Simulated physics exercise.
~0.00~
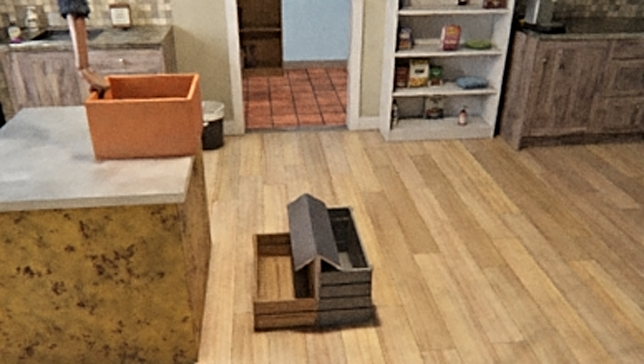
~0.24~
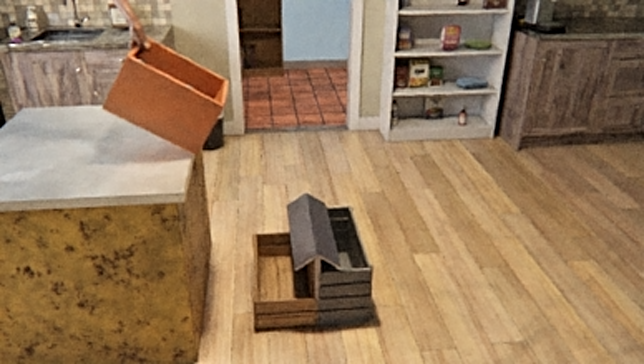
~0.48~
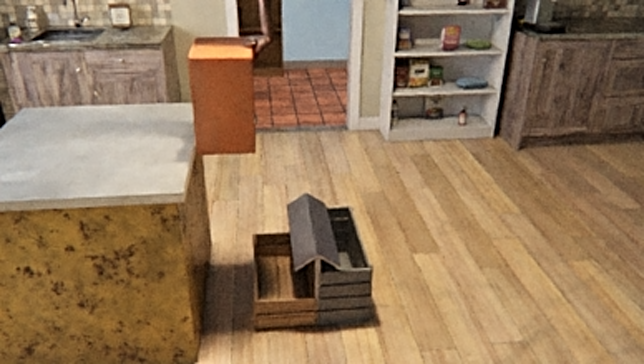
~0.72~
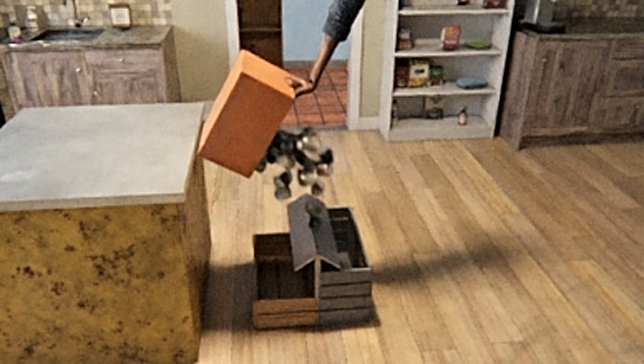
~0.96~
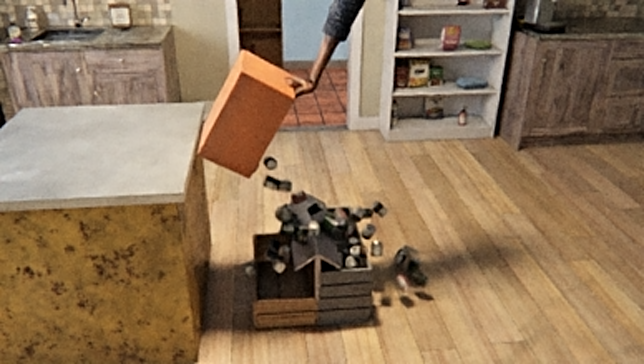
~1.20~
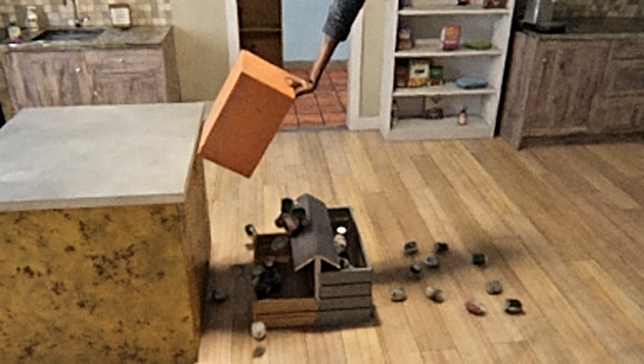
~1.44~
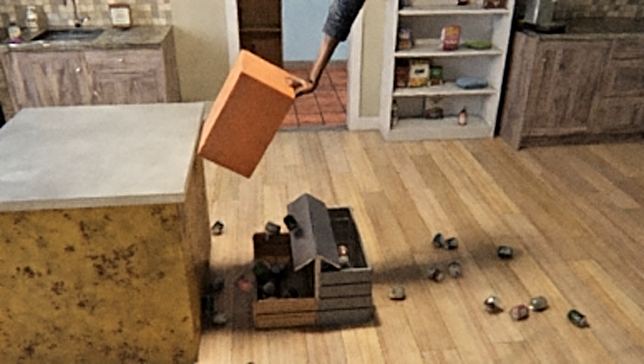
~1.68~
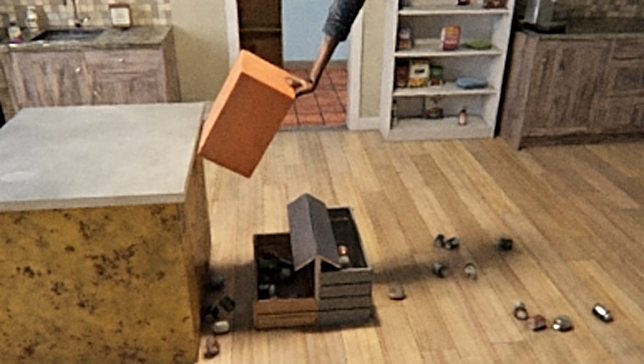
The clip opens on a kitchen with an orange crate resting on a bench, while a wooden tote and a grey tub sit side by side on the floor beneath a small roof-shaped splitter. An arm lifts the crate, tilting it as it moves right past the bench's edge. The crate tips further until a cluster of mini cans pours out towards the ridge. They strike the roof and scatter, some dropping into both containers and others bouncing onto the floorboards. Stray cans roll away to the right, while a few settle beside the bench. Finally, the hand still holds the tipped crate above the partly filled containers, with cans strewn on both sides.
